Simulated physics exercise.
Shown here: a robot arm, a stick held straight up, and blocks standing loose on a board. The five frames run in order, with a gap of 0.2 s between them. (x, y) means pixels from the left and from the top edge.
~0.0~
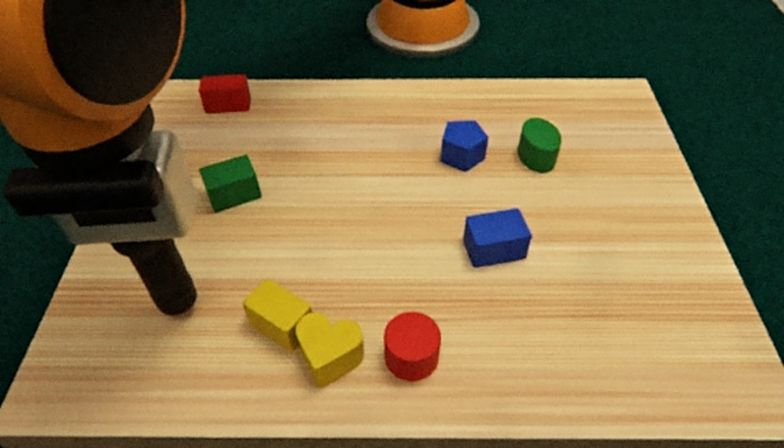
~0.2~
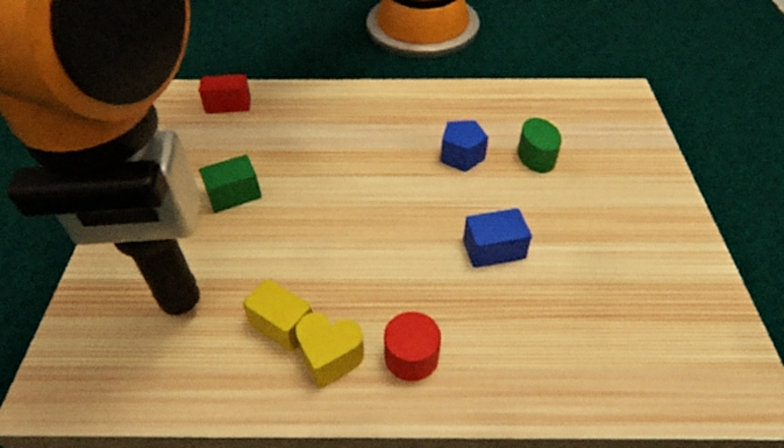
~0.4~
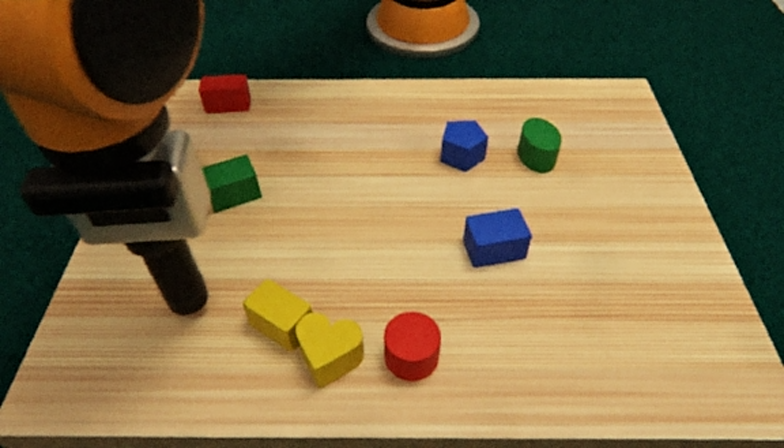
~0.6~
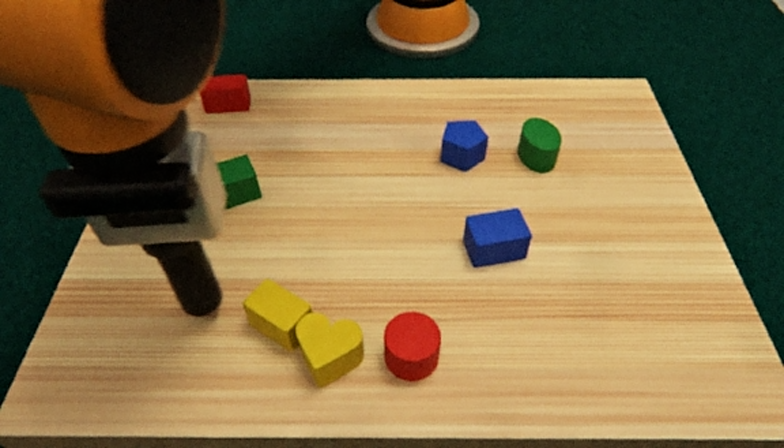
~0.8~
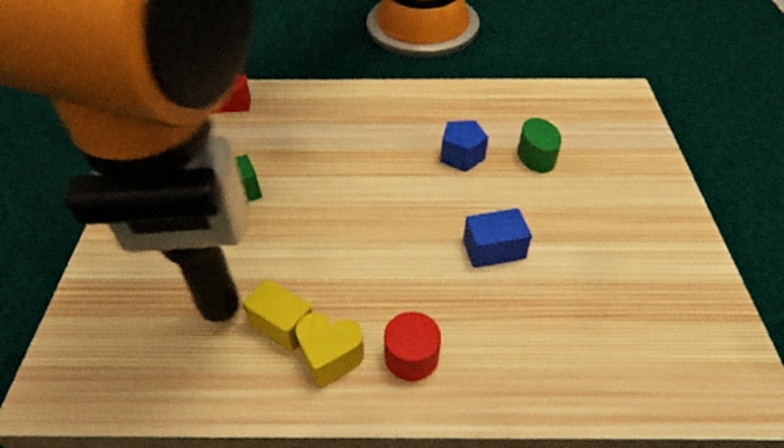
A pale wooden board lies on a dark green surface, seen from a fixed raised view. Two yellow blocks, one oblong and one heart-shaped, sit by a red round block near the front, with a green and a red block at upper left and two blue blocks and a green cylinder to the right. An orange and black robot arm moves its dark stick a short way rightward, nearer the yellow oblong, while every block stays still.
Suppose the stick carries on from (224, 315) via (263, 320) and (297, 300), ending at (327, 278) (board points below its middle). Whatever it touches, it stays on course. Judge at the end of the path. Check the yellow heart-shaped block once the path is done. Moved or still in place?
It is moved off its spot.
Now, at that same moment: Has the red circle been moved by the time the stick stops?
It seems not.
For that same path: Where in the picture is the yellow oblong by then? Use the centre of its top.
I expect it at (353, 292).
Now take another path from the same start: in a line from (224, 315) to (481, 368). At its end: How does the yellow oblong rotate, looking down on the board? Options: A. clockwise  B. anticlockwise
Choice B: Anticlockwise.
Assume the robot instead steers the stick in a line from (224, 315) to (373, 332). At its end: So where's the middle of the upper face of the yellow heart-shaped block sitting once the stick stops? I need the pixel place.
About (373, 357).
On the path given first. One third of the way, stick (262, 310); yellow oblong (312, 302); yellow heart-shaped block (352, 346), turned 35° clockwise.
Two thirds of the way, stick (295, 291); yellow oblong (342, 294), turned 15° clockwise; yellow heart-shaped block (361, 349), turned 55° clockwise.
At the end, stick (326, 268); yellow oblong (353, 292), turned 40° clockwise; yellow heart-shaped block (361, 349), turned 55° clockwise; red circle in place.
